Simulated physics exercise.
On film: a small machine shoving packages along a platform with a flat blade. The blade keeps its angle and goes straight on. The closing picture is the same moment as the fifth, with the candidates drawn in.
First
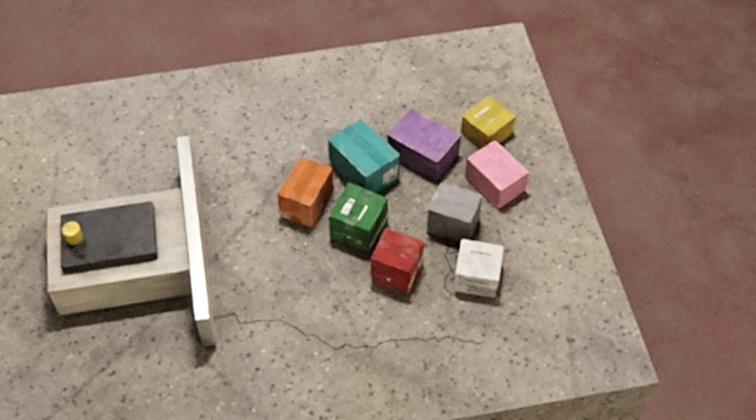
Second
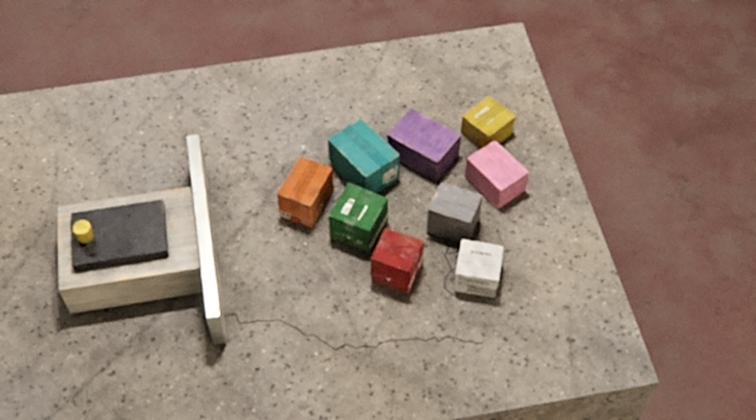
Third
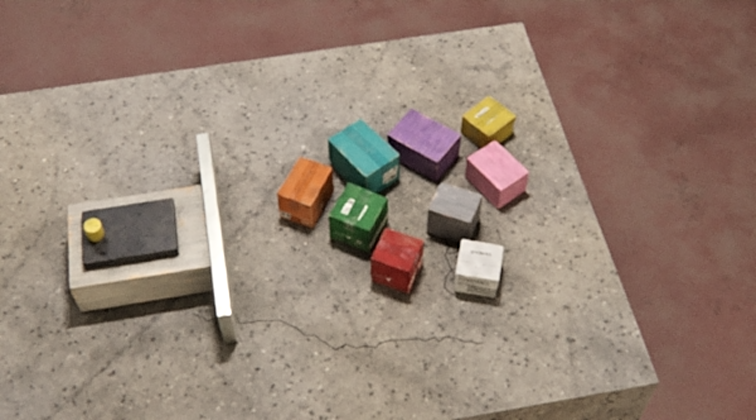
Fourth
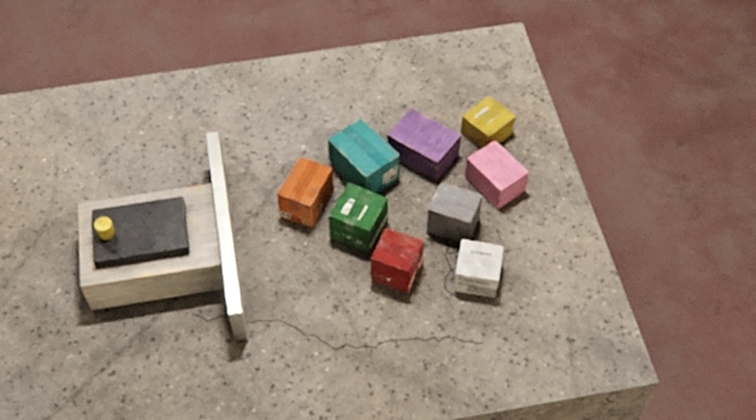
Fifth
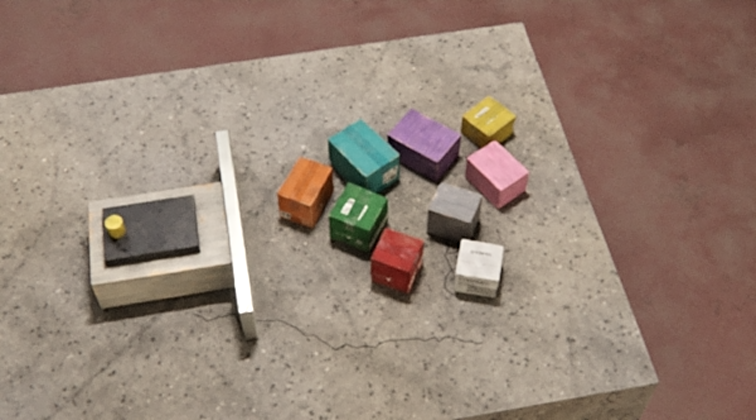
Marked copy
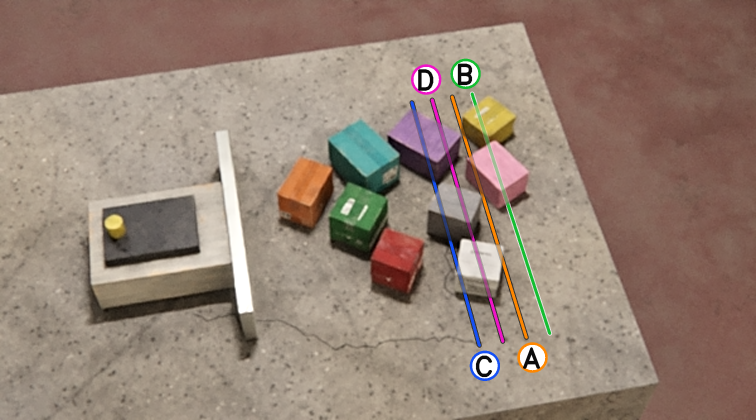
A small machine with a flat blade slides slowly right across a platform toward motionless coloured boxes.
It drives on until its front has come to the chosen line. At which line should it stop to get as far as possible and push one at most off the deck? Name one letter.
It can go as far as B.
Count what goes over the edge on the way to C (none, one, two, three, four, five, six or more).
In all, none.
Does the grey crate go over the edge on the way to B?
By then, no.
On the marked copy, A at (486, 207); B at (508, 204); C at (443, 214); D at (465, 211).
With B. Early on, robot (260, 211); purple crate (430, 143); turquoise box (386, 151).
Further on, robot (359, 196); yellow box (525, 92); purple crate (494, 110).
At the end, robot (436, 184); yellow box (542, 64); grey crate (584, 195); none fallen.
As for the rest, A is within the limit but short; C is within the limit but short; D is within the limit but short.
